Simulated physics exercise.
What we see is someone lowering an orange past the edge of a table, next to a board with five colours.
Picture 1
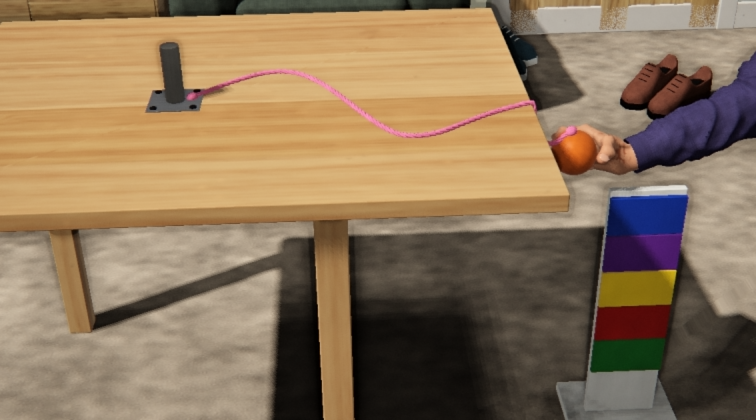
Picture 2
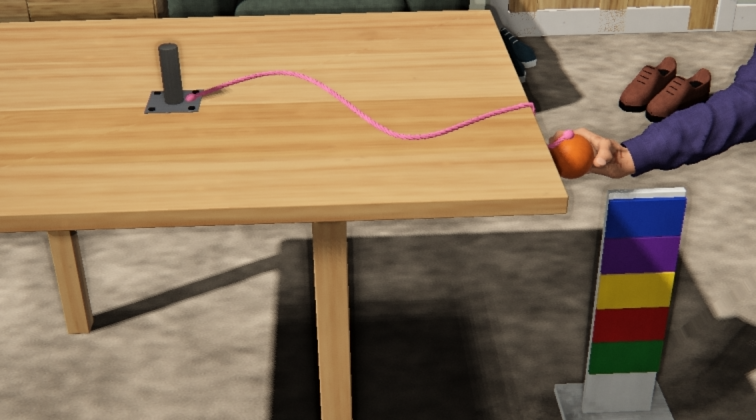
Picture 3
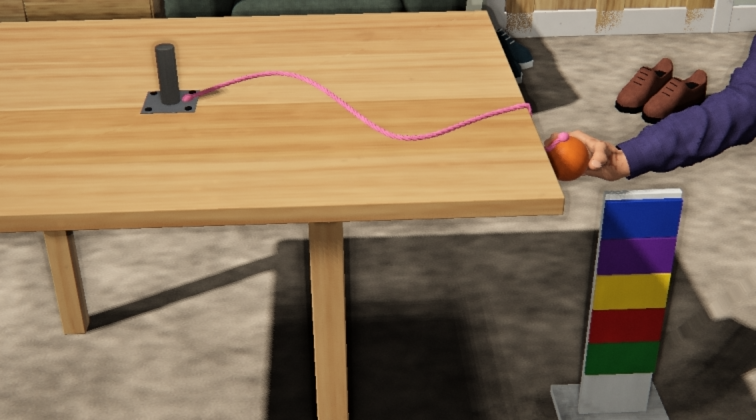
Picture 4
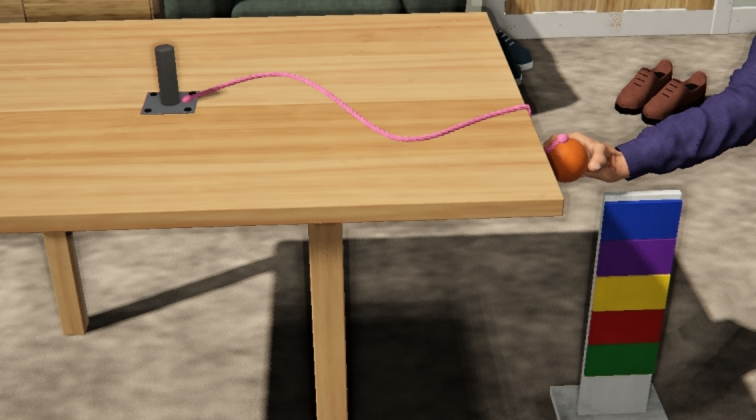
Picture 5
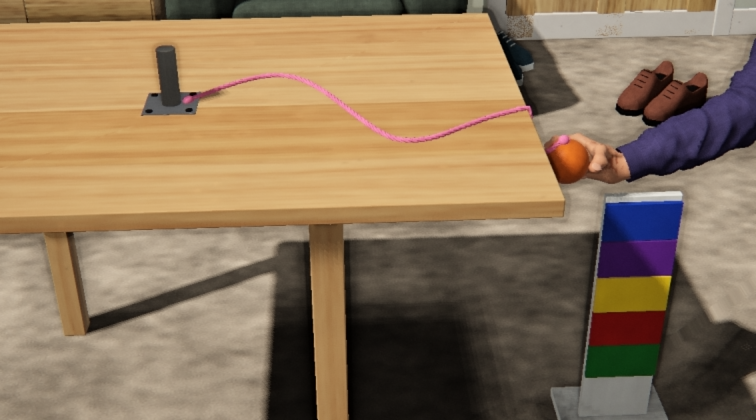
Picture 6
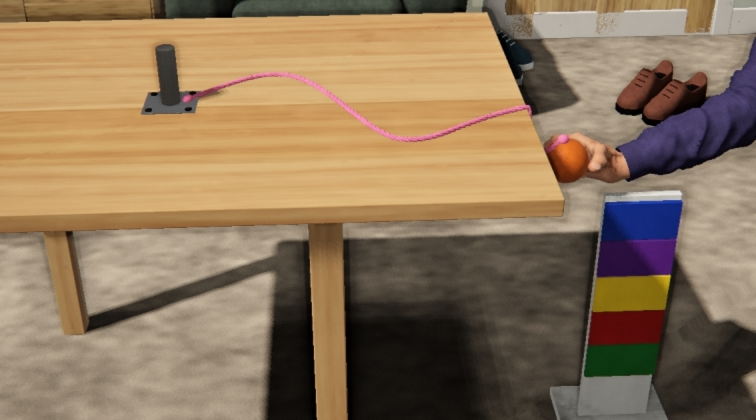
At a wooden table, a hand in a purple sleeve held an orange ball just off the right edge, a wavy pink cord running back to a dark post, and almost nothing moved.
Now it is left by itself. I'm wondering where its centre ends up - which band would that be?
That would be the yellow band.
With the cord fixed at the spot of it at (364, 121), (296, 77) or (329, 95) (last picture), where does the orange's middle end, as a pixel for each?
First (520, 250), next (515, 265), last (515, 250).
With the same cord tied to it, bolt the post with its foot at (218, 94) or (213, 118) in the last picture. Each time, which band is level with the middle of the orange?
The first case gives red, the second gives red.
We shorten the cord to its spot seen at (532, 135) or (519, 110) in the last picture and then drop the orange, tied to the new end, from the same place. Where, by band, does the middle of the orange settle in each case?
In order of the tries: Purple; then blue.
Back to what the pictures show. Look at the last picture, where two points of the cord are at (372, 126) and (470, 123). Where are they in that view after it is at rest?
Point one to (461, 93), point two to (519, 145).
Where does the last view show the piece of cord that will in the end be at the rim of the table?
It is around (428, 138).
Early on, orange near (489, 290); level with yellow.
Midway, orange near (523, 284); level with yellow.
Finally, orange near (510, 285); level with yellow. The cord holds its middle at yellow.
